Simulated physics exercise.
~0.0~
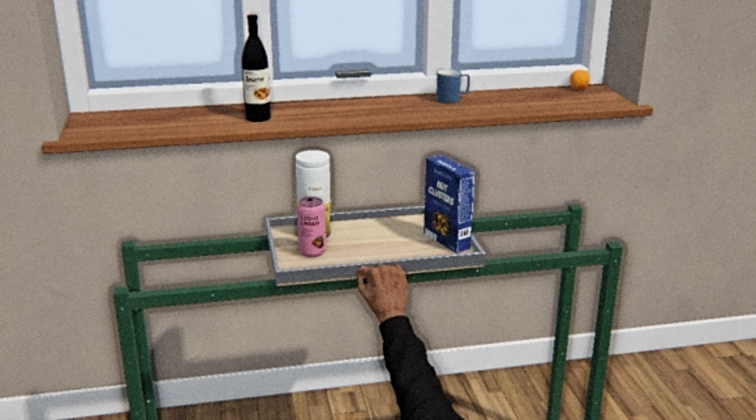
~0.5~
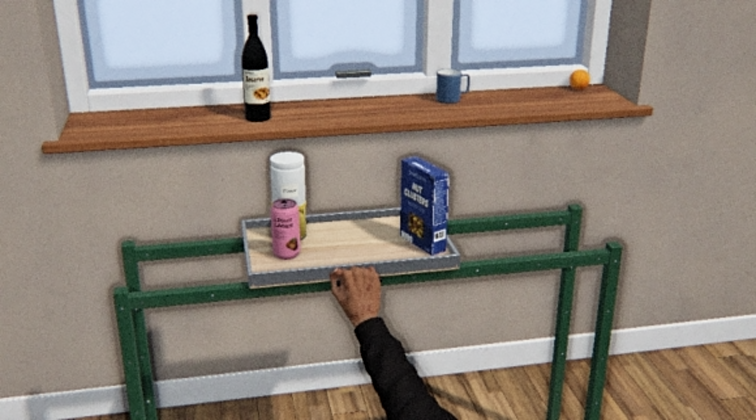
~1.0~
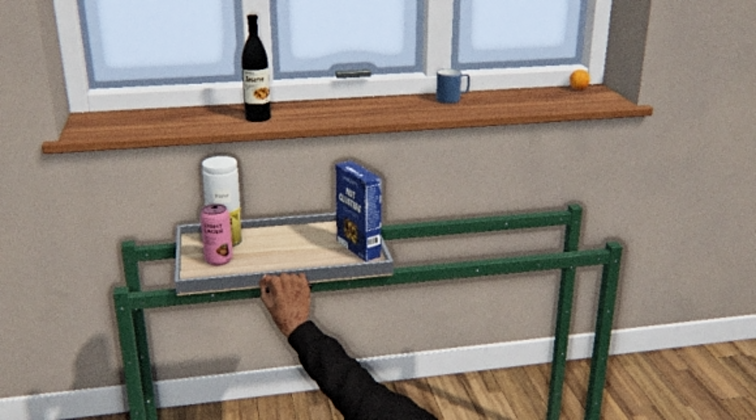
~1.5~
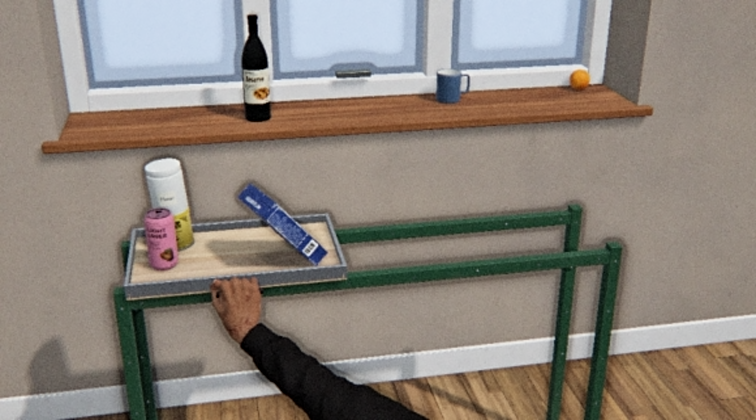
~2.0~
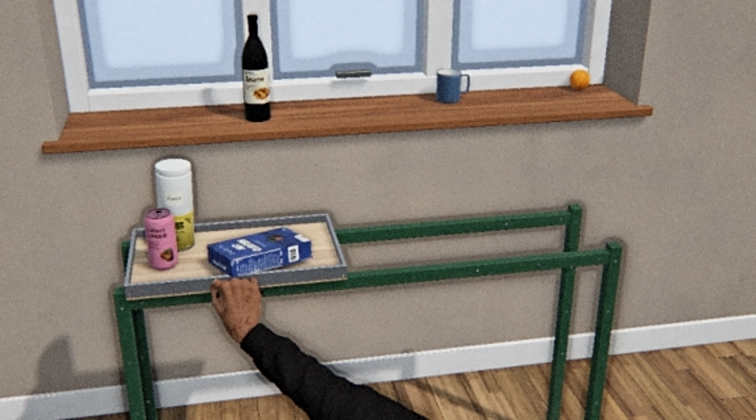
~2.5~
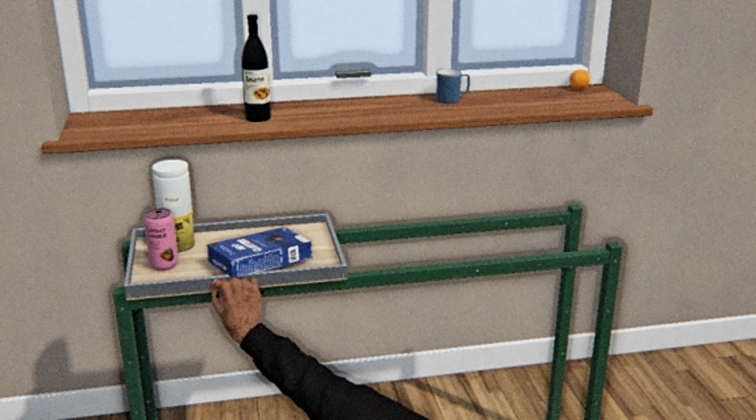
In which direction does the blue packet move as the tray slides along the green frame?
The blue packet moves to the left, carried along with the tray.
